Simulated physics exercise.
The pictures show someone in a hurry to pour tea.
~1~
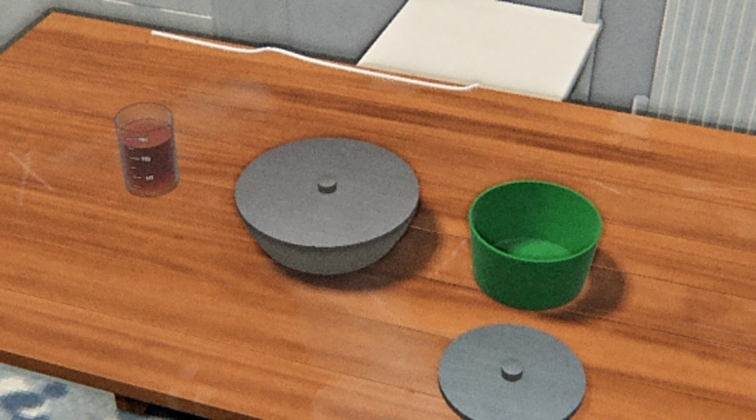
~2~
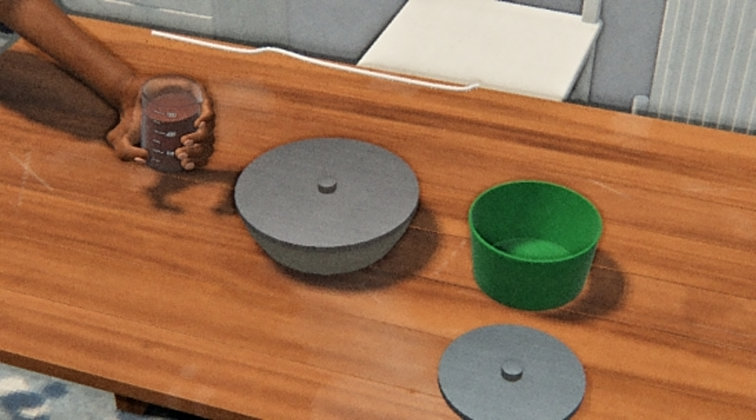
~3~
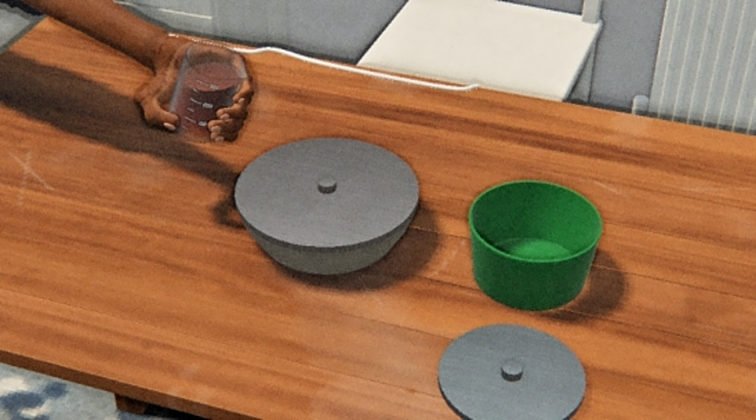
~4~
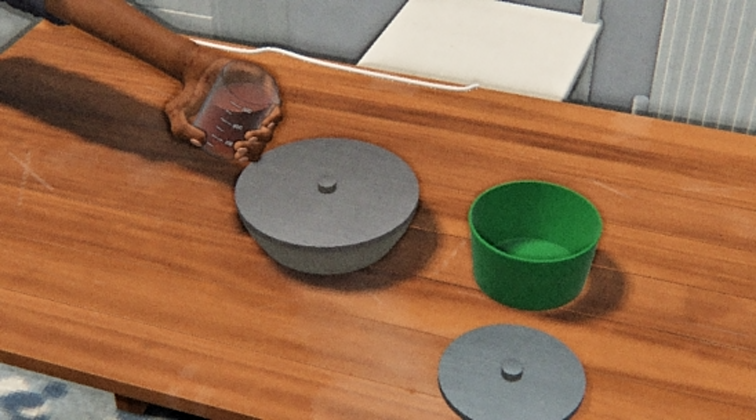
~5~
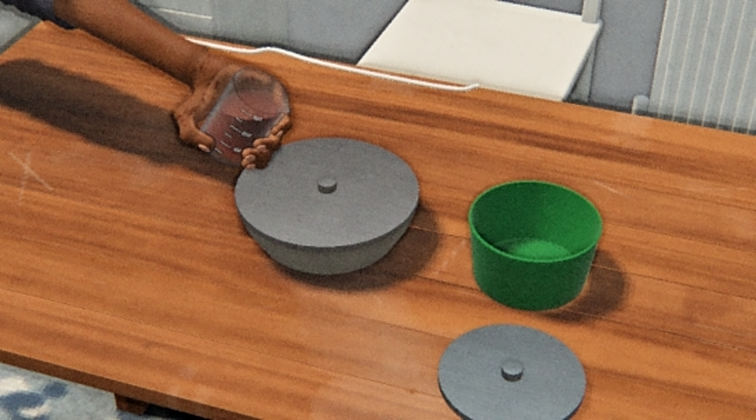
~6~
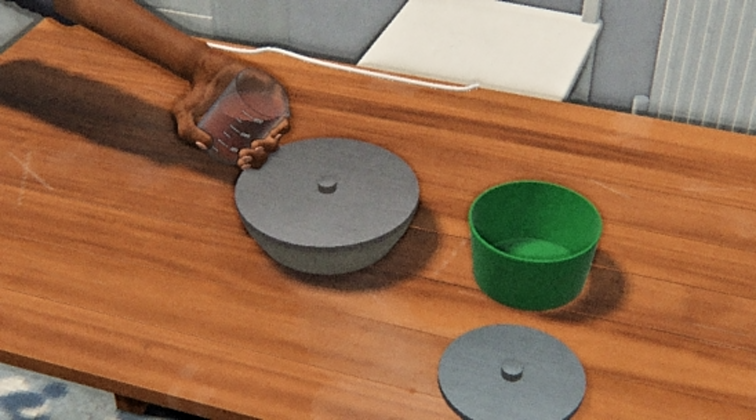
Two hands lift a beaker of reddish liquid and tilt it beside a lidded dish.
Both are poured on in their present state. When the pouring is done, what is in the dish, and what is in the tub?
The dish will turn it aside; the tub will scoop it up.
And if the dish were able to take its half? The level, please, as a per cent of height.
About 15 percent of its height.
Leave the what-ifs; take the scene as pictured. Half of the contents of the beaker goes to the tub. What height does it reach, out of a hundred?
10%, roughly.
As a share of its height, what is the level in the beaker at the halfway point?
Some 35 per cent, I reckon.
A moment on, it hits the lid of the dish and runs off.
Further on, the tea goes into the tub.
When it is over, the dish is empty, in a puddle; the tub has its share inside.
